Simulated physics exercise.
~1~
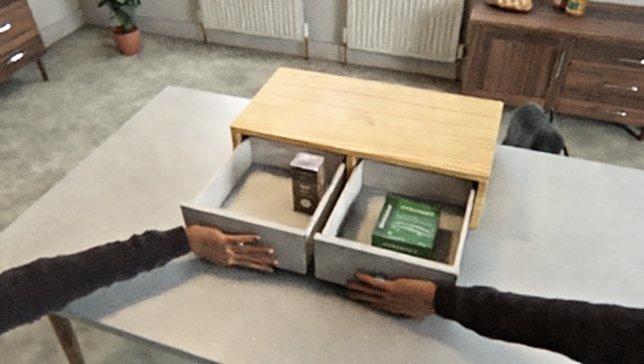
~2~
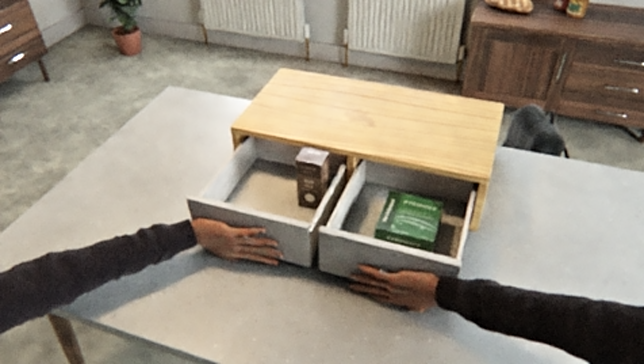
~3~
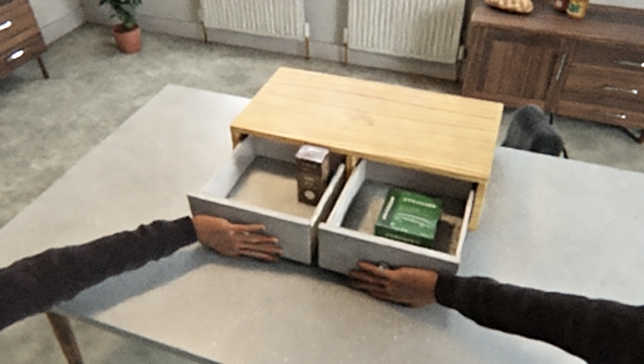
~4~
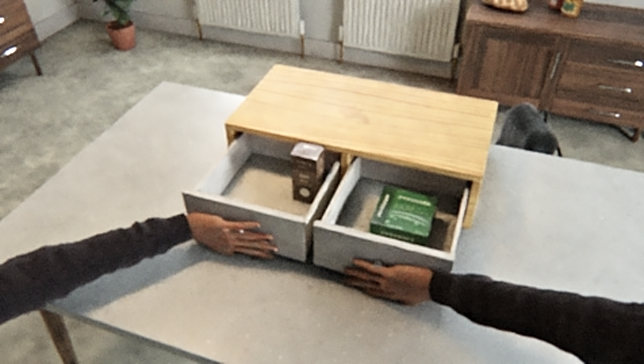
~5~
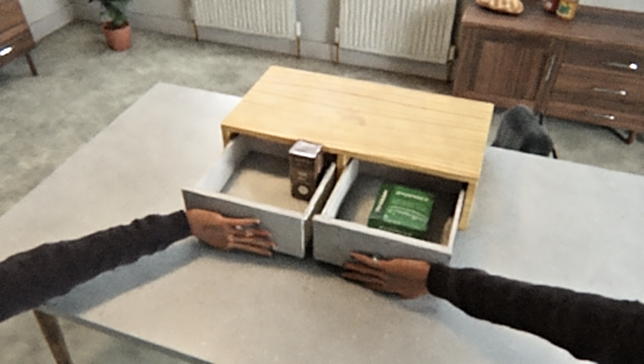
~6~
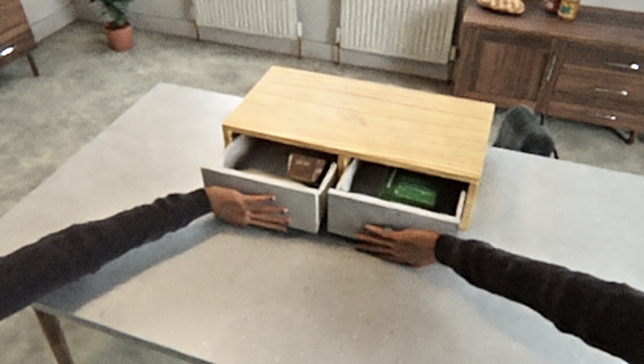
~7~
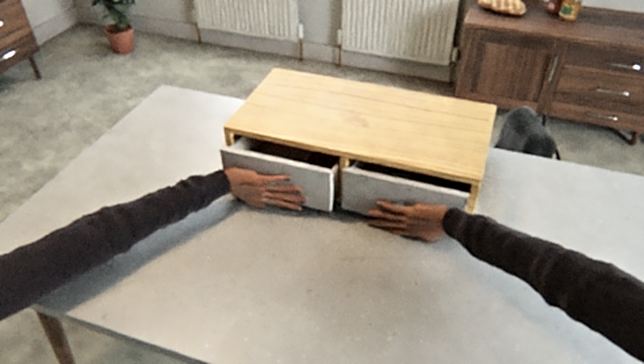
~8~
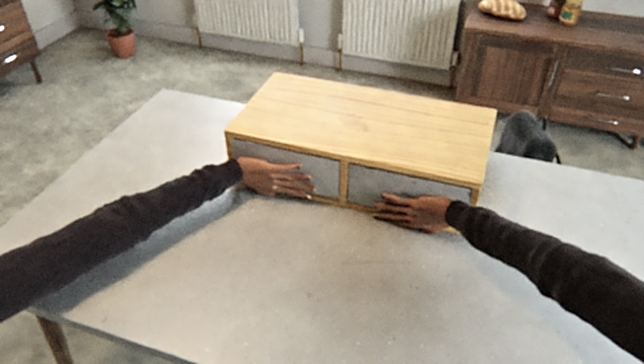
The footage shows two hands resting on the open drawers of a low wooden cabinet, a brown carton in the left and a green box in the right. The hands push both drawers inward together, the carton tips over, and both drawers end up fully closed.
